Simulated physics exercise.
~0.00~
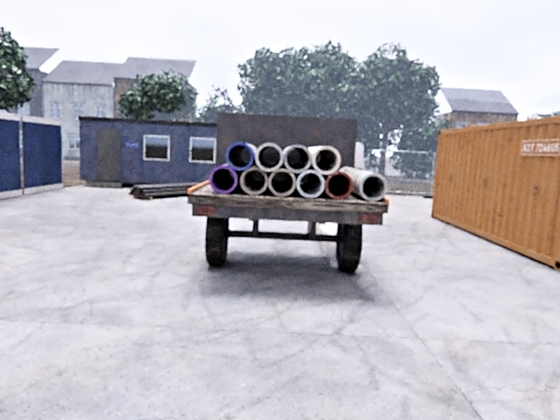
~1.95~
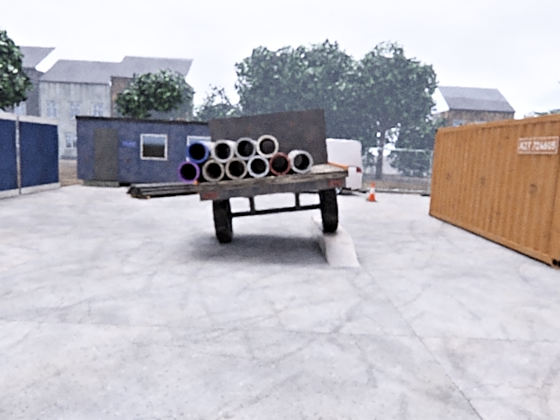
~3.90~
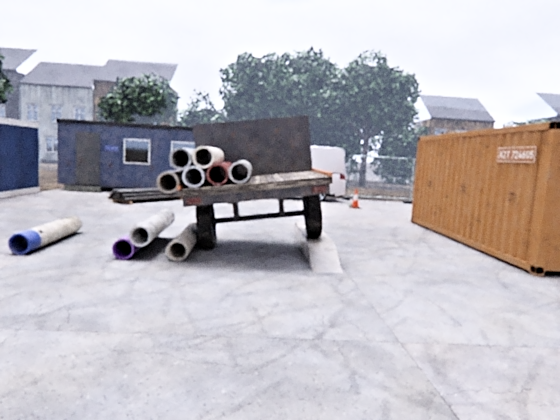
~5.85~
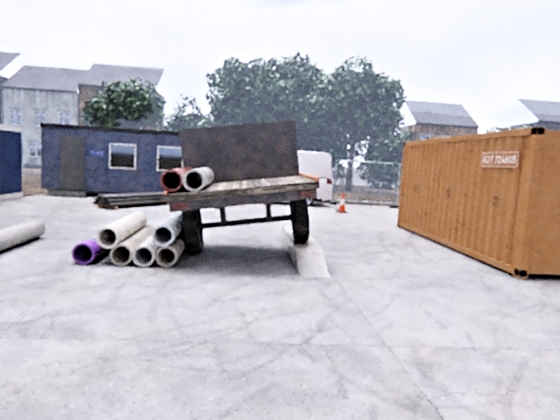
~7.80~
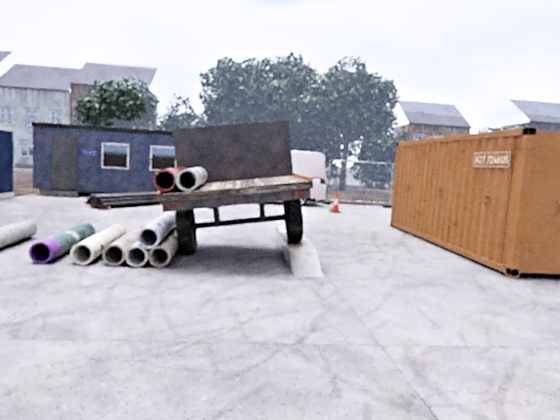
A flatbed trailer stacked with concrete pipes tilted left as its right wheel rode up onto a kerb, and the pipes rolled off the left side, the blue and purple ones included, ending strewn on the ground with two left on the deck.
